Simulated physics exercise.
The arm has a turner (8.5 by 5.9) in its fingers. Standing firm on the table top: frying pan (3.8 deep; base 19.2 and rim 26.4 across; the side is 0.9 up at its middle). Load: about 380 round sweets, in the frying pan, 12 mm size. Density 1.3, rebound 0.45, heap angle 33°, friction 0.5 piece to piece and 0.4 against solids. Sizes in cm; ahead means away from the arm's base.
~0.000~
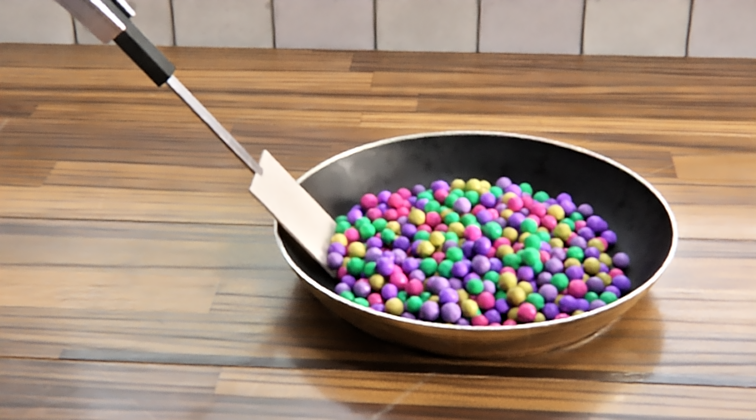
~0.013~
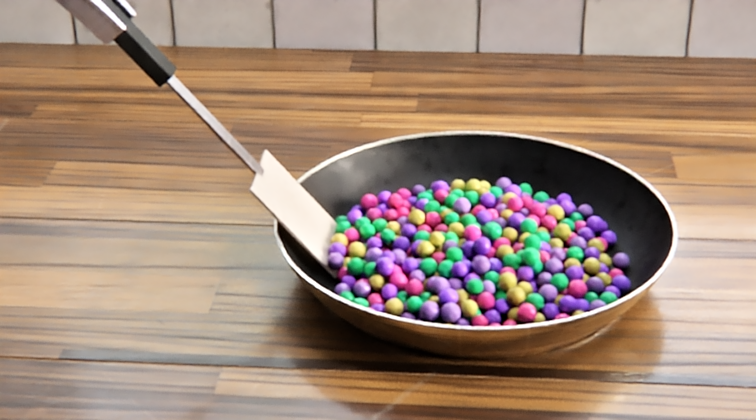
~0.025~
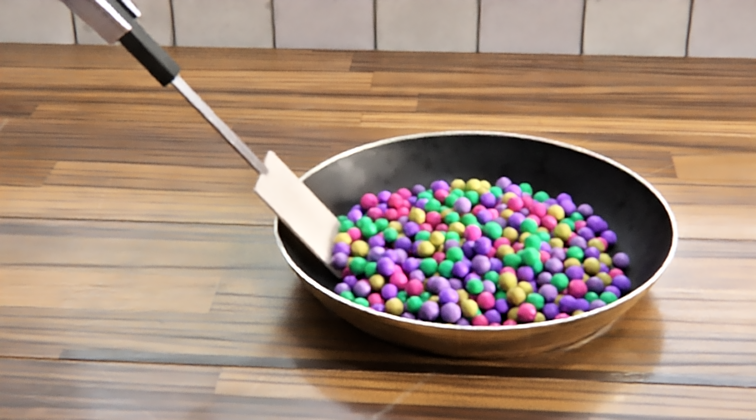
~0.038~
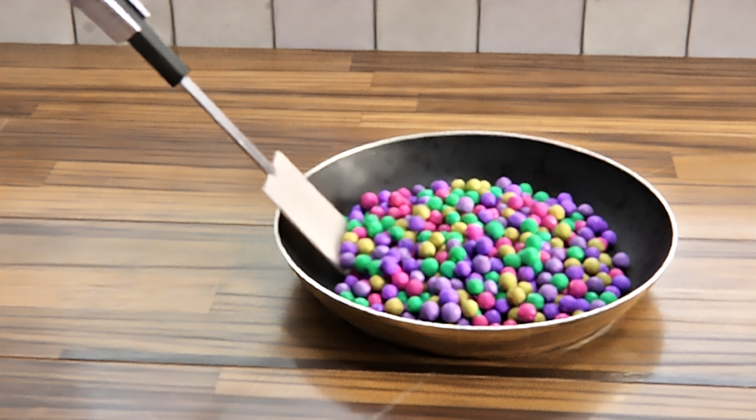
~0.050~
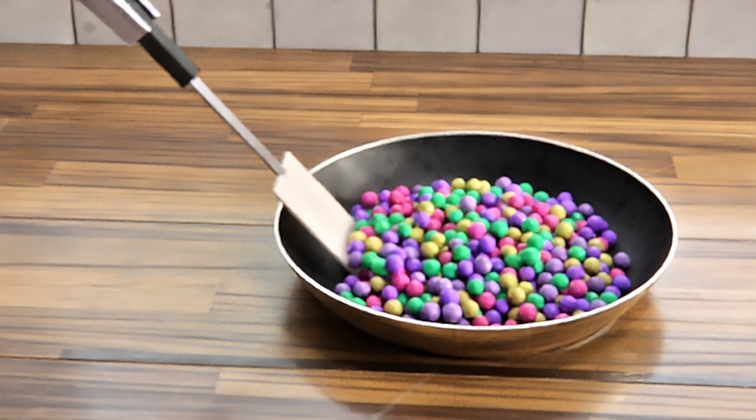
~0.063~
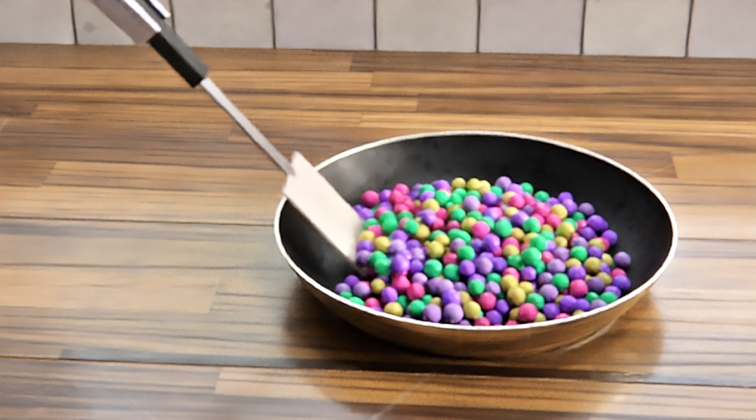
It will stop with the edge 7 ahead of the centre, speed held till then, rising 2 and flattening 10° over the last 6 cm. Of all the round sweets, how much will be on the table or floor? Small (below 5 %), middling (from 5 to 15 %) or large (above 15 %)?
Answer: Small; below 5 % of the round sweets finish on the table or floor.
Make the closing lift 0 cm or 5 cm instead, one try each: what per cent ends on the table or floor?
Some 0 and 0 per cent.
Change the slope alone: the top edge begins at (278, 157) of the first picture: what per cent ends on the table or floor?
About 0 per cent.
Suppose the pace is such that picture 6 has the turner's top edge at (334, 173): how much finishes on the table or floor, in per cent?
About 10 per cent.
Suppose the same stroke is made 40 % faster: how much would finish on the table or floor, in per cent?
It would be near 0 per cent.
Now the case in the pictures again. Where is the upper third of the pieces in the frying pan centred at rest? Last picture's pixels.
Around (590, 238).
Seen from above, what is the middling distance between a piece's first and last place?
About 2 cm.
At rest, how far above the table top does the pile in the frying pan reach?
Roughly 5.0 cm.
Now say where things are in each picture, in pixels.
Turner top edge at (257, 170), sloping 50°; upper third of the load around (469, 245), from x 335 to 620, top at y 185; 381 in the frying pan, in the first picture.
Turner top edge at (257, 170), sloping 50°; upper third of the load around (469, 245), from x 335 to 620, top at y 185, in the second picture.
Turner top edge at (262, 170), sloping 50°; upper third of the load around (469, 245), from x 340 to 620, top at y 185, in the third picture.
Turner top edge at (270, 171), sloping 50°; upper third of the load around (462, 241), from x 340 to 620, top at y 185, in the fourth picture.
Turner top edge at (280, 171), sloping 50°; upper third of the load around (465, 241), from x 340 to 620, top at y 185, in the fifth picture.
Turner top edge at (290, 171), sloping 50°; upper third of the load around (467, 242), from x 345 to 620, top at y 185; 381 in the frying pan, in the sixth picture.
After 0.16 s, sloping 50°, highest piece 4 above the table; 381 in the frying pan.
After 0.26 s, sloping 46°, highest piece 5 above the table; 381 in the frying pan.
After 0.51 s, sloping 40°, highest piece 5 above the table; 381 in the frying pan.
After 1.56 s, sloping 40°, highest piece 5 above the table; 381 in the frying pan.
At rest, 381 in the frying pan. That is 0 % on the table or floor.
